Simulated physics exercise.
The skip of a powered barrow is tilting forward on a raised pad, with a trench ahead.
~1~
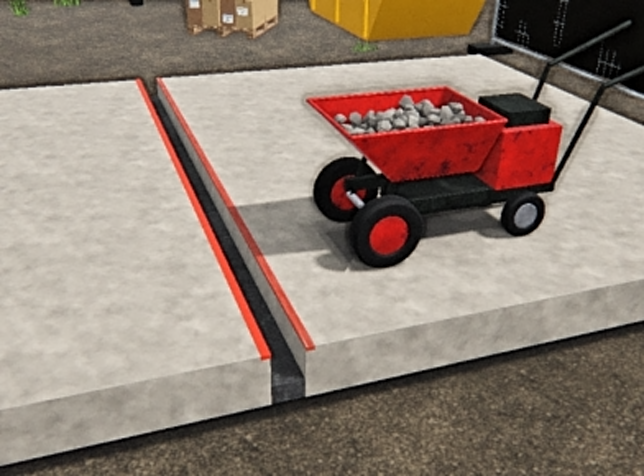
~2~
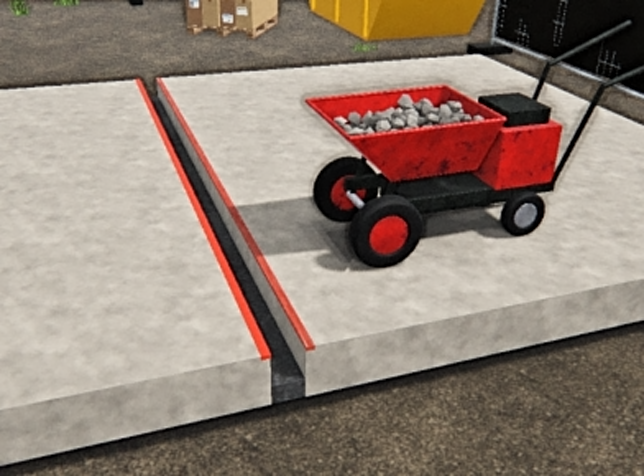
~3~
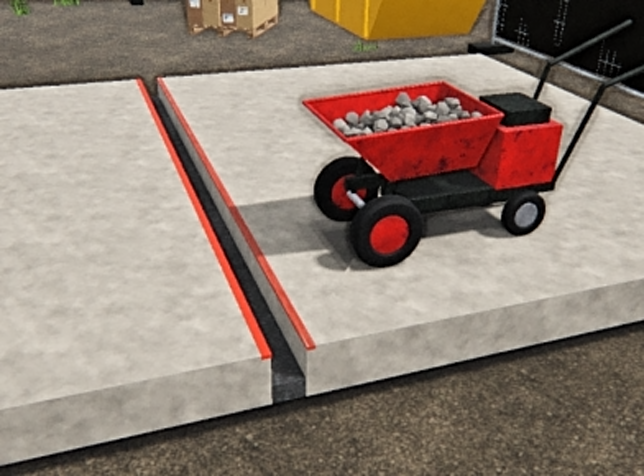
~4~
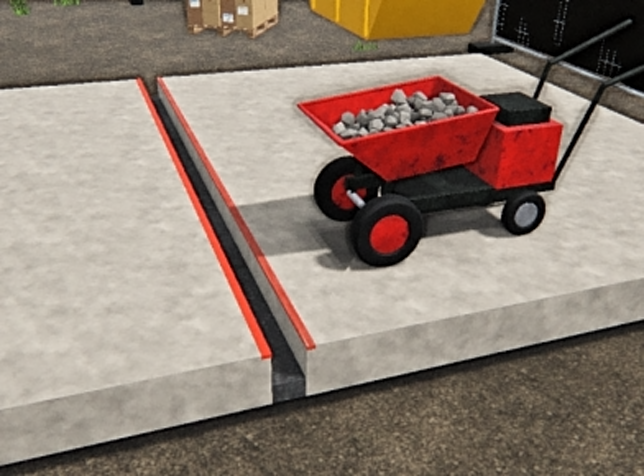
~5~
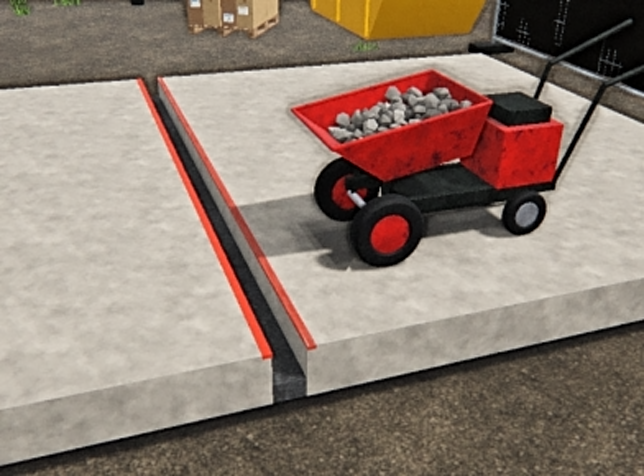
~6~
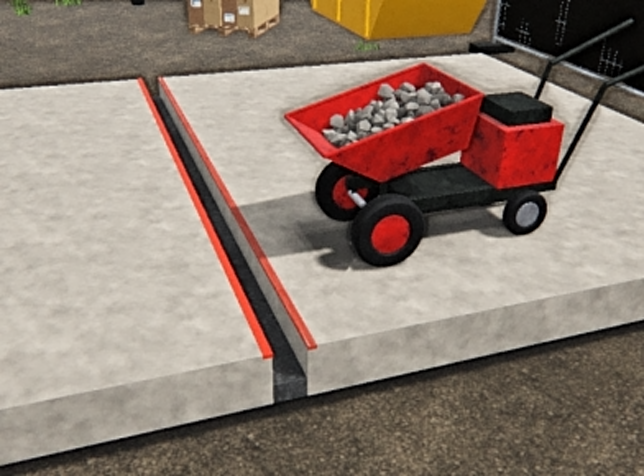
The red skip of a powered barrow, loaded with grey broken stones, sits level at first on a raised concrete pad, facing a narrow red-edged trench to its left. It then tilts gradually forward, its front lip dipping lower to the left, while the wheels stay in place.
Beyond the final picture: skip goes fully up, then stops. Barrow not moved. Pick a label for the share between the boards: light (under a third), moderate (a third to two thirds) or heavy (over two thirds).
Moderate - a third to two thirds.
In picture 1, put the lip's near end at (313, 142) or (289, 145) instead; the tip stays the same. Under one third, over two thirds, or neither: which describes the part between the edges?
At the first place the answer is below one third, and at the second it is under a third.
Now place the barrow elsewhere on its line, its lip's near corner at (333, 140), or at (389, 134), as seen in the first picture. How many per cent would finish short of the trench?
Try 1: 0 %. Try 2: 30 %.
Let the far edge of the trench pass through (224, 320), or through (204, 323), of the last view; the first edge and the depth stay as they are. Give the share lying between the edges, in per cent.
Lab note: Case 1 near 90 percent, case 2 near 100 percent.
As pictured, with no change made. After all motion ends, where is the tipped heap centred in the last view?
About (237, 258).
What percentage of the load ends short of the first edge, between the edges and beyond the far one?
Short 0, between 55, beyond 25.
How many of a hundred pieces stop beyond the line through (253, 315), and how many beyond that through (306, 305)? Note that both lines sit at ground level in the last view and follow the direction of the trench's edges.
I reckon some 30 per cent and some 80 per cent.
Shortly afterwards, skip tipped steeply; the whole lot in the skip.
Next, skip tipped right over; near two thirds in the skip; near a quarter in or heaped over the trench; a little beyond it; only a few falling.
Some moments later, skip tipped right over; near a quarter in the skip; only a few short of the trench; near half in or heaped over the trench; near a quarter beyond it.
In the end, skip tipped right over; near a quarter in the skip; only a few short of the trench; near half in or heaped over the trench; near a quarter beyond it.
